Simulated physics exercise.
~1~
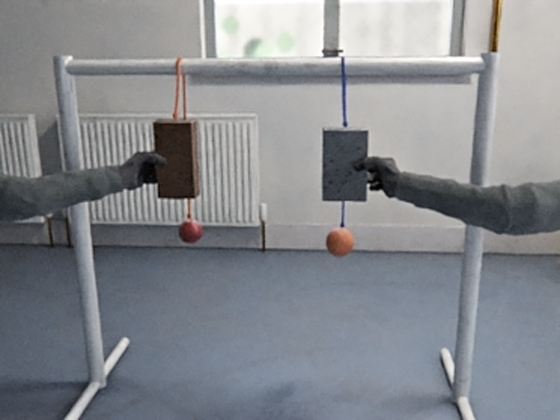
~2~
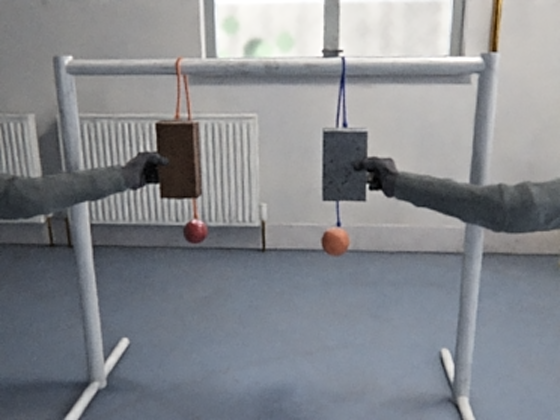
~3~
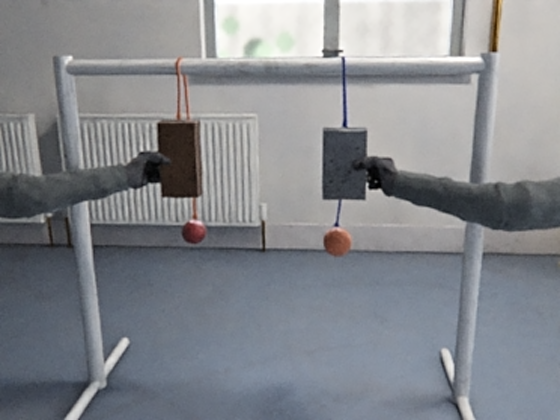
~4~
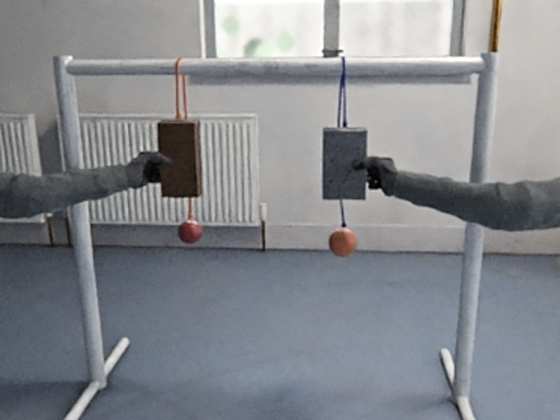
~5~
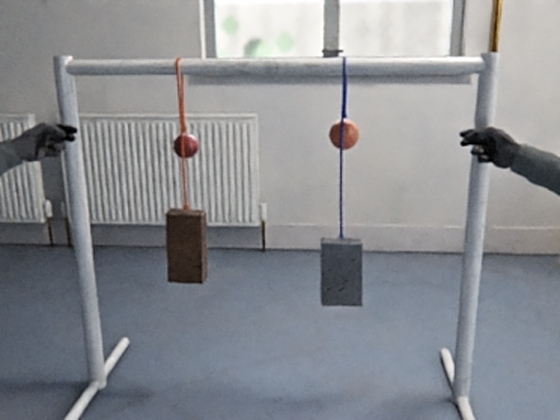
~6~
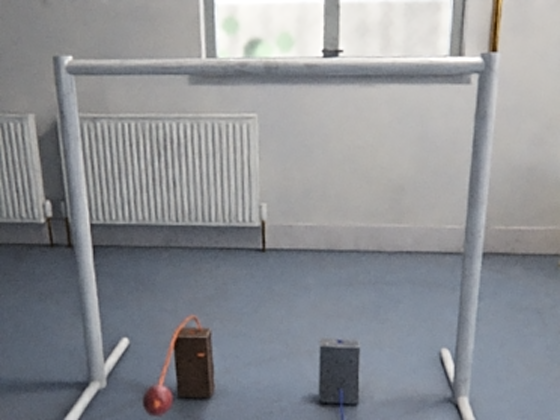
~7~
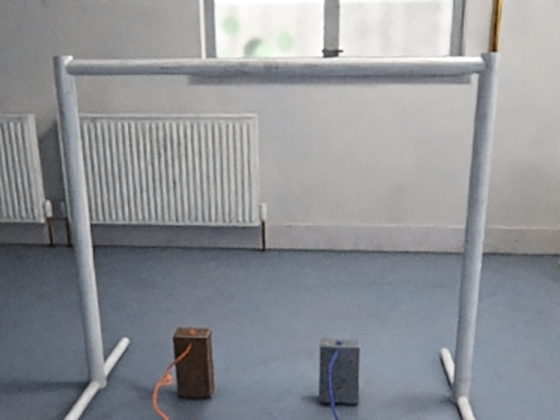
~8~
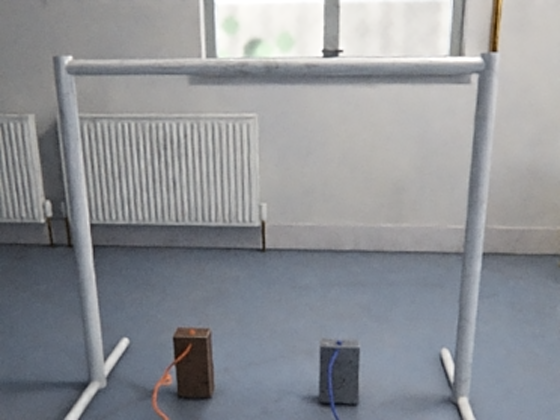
In the video, gloved hands hold a brown brick and a grey paver, each tied to a cord looped over a white rail with a small ball at its other end. The hands let go, both blocks drop, the balls rise, and the blocks end standing on the floor with their cords.
